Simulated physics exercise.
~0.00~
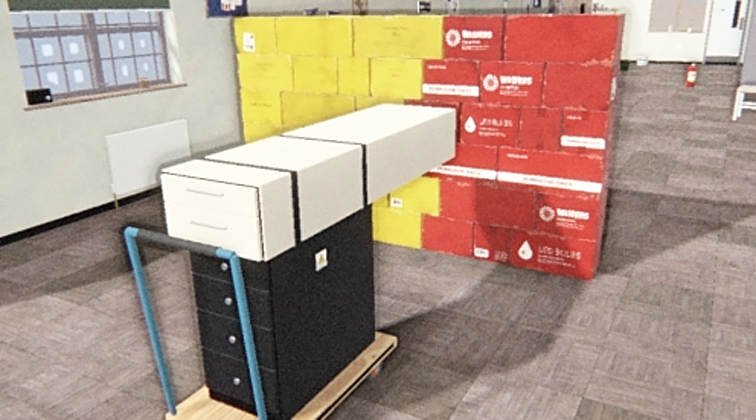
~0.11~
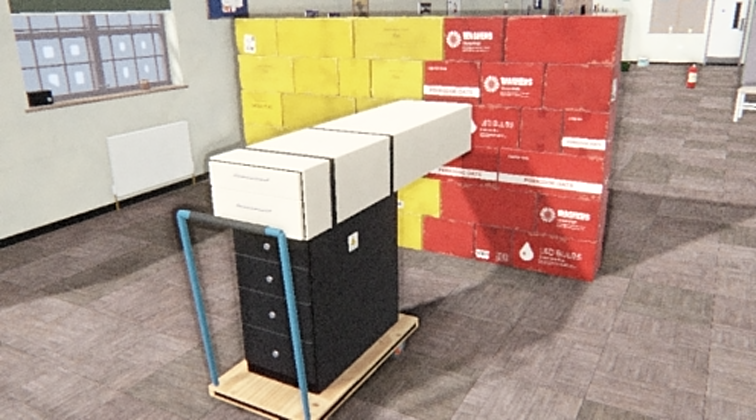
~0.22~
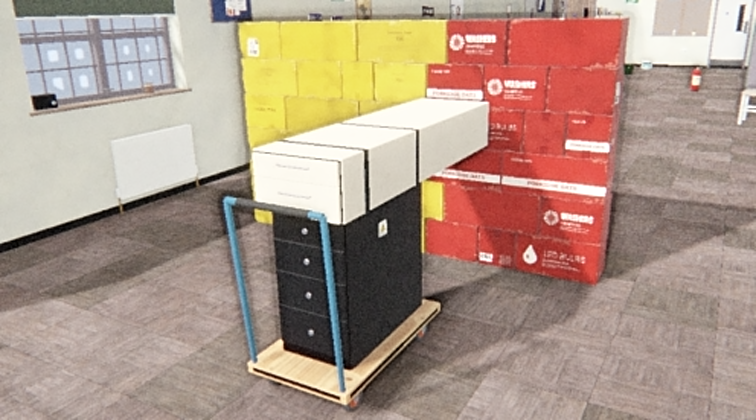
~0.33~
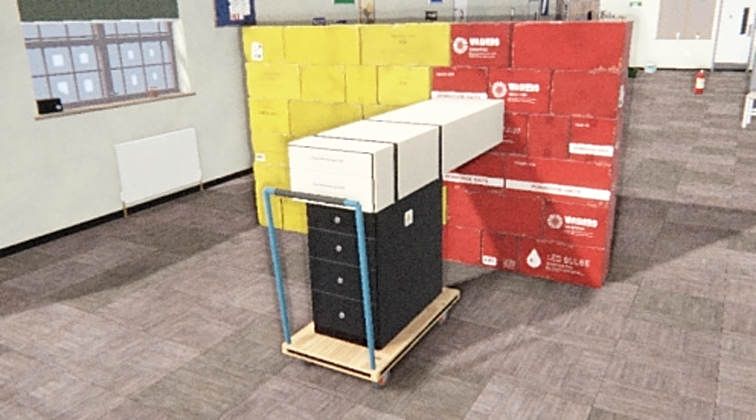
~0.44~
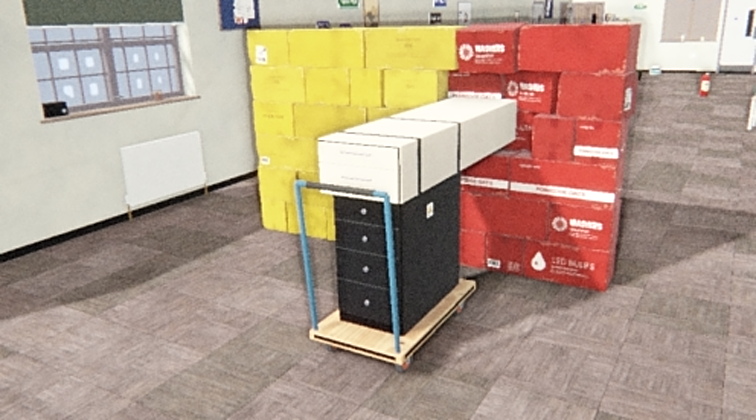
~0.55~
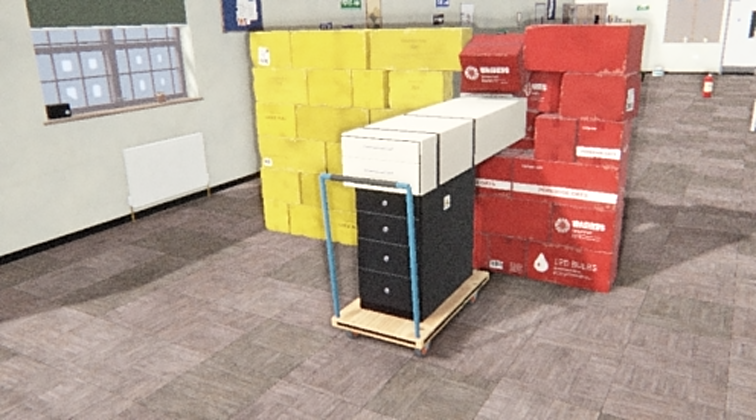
A trolley carrying a black drawer cabinet with long white boxes on top rolled toward a wall of yellow and red cartons, and the boxes pushed into it, shifting and tilting some red ones.
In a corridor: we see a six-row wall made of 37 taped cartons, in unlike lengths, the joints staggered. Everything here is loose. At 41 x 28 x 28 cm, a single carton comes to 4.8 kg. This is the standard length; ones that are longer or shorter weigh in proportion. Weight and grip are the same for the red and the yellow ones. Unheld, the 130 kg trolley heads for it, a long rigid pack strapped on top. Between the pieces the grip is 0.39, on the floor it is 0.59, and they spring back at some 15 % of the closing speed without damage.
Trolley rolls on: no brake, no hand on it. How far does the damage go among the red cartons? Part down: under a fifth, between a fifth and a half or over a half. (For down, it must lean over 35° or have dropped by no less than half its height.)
Of the lot, the part is within a fifth to a half.
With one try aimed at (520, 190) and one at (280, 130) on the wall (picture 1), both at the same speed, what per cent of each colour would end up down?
First try then second: Yellow 10 and 30, red 80 and 0 per cent.
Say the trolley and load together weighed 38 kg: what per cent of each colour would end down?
Result: Yellow 10 and red 40 in a hundred.
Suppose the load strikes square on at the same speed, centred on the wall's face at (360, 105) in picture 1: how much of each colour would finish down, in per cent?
The yellow ones would be 50 per cent down and the red ones 0 per cent.
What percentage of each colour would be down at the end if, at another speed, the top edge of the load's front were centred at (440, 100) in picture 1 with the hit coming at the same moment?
You'd end up with yellow at 10 per cent down and red at 80 per cent.
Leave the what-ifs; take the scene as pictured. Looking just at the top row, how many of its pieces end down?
1.
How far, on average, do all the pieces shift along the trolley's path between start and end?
On average the pieces end up around 20 cm further on.
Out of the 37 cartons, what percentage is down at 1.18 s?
It's 15 percent at that point.
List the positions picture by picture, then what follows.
In the first frame (we follow the side turned to the camera; the camera pans a little), load (451, 126) 69 cm short of the wall; top red carton (471, 38); top yellow carton (312, 37); no piece has moved.
The second frame shows load (468, 120) 45 cm short of the wall; top red carton (472, 40).
The third frame shows load (485, 117) 21 cm short of the wall; top red carton (475, 43).
The fourth frame shows load (501, 114) 28 mm into the wall's line; top red carton (479, 46); 3 stirred so far.
The fifth frame shows load (514, 113) 23 cm into the wall's line; top red carton (484, 52) tipped 8°; 7 stirred so far.
The sixth frame shows load (524, 111) 41 cm into the wall's line; top red carton (490, 73) tipped 27°, 9 cm lower; top yellow carton (327, 50); 9 stirred so far.
Around 0.68 s, load 63 cm past the wall's line, still rolling; 4 of the 16 red cartons down (4 of 37 in all colours); top red carton tipped 48°, 15 cm lower.
Around 0.90 s, load 95 cm past the wall's line, still rolling; 5 of the 16 red cartons down (5 of 37 in all colours); top red carton on its side.
Around 1.18 s, load 1.15 m past the wall's line, still rolling; 5 of the 16 red cartons down (5 of 37 in all colours); top red carton on its side.
Finally (2.2 s), load 1.19 m past the wall's line, stopped; 5 of the 16 red cartons down (5 of 37 in all colours); top red carton on its side; top yellow carton unmoved. That is 31 per cent. Seen by the last camera, middles, top red carton near (536, 74), top yellow carton near (336, 49).
